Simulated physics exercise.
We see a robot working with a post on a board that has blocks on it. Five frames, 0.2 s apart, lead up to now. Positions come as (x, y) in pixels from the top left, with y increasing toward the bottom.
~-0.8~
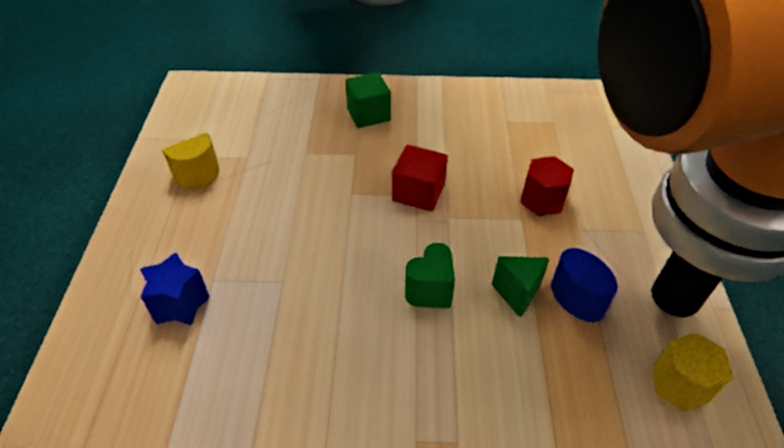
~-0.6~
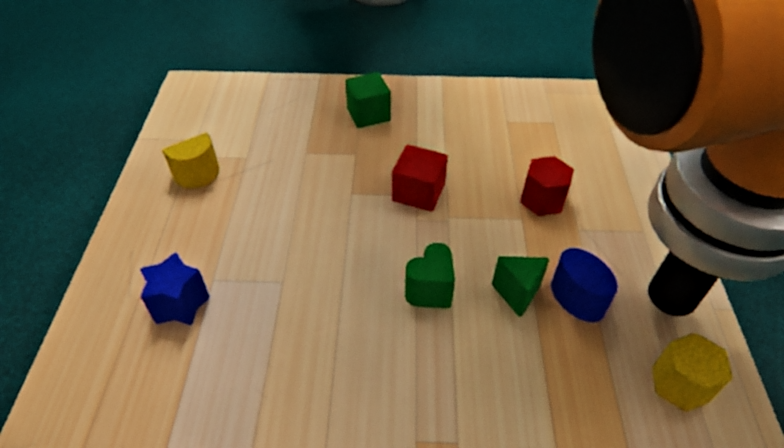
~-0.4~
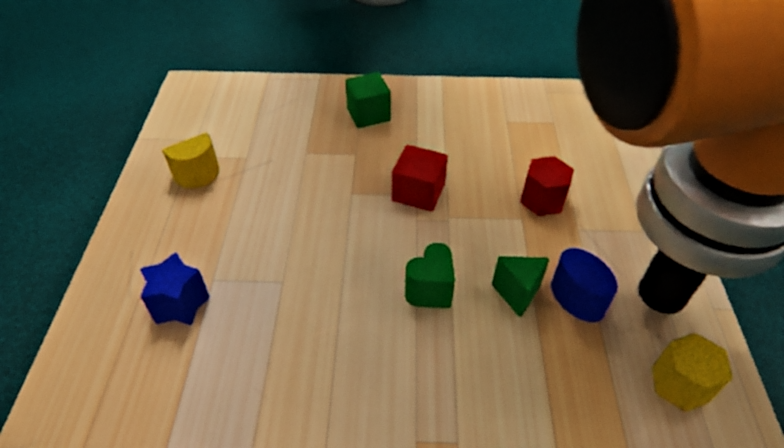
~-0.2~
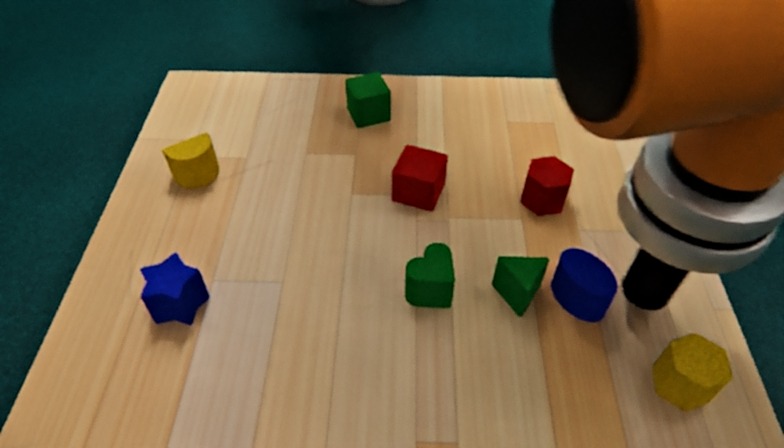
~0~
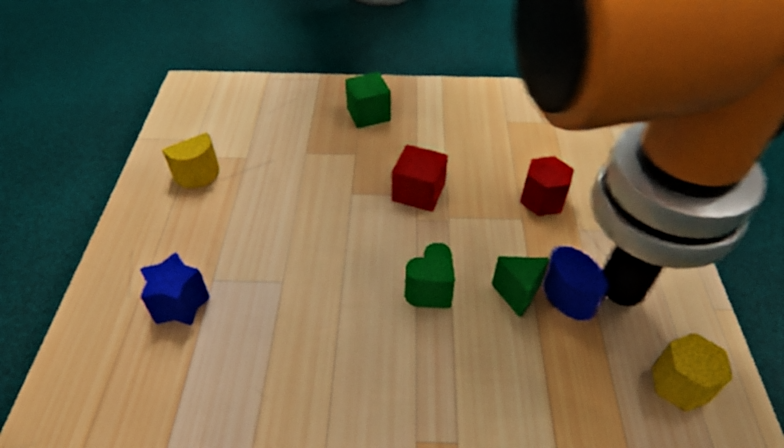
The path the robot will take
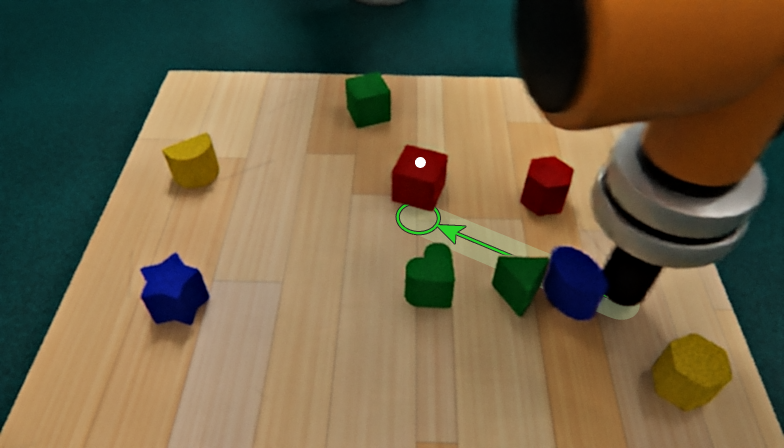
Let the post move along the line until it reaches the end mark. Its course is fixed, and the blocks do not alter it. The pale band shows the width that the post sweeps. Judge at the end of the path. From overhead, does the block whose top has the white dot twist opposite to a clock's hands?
That would be a no.
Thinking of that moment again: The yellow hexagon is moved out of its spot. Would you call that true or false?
This is false.
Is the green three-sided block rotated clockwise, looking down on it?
It seems not.
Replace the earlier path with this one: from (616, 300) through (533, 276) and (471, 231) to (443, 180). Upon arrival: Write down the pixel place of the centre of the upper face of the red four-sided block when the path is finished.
At pixel (402, 149).
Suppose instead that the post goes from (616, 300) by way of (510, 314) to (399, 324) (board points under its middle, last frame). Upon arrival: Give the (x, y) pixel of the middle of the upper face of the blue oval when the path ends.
About (467, 254).
The line goes from (616, 300) directly to (418, 217); the dot is on the red four-sided block.
The first path, step by step. One third of the way, post (549, 257); green three-sided block (484, 265), turned 85° anticlockwise; blue oval (506, 243).
Two thirds of the way, post (481, 229); green heart block (426, 266), turned 20° anticlockwise; green three-sided block (472, 267), turned 105° anticlockwise; blue oval (439, 230), turned 50° anticlockwise.
At the end, post (419, 204); red four-sided block (410, 152), turned 20° clockwise; green heart block (424, 266), turned 30° anticlockwise; green three-sided block (472, 267), turned 105° anticlockwise; blue oval (411, 227), turned 85° anticlockwise; yellow hexagon unmoved.
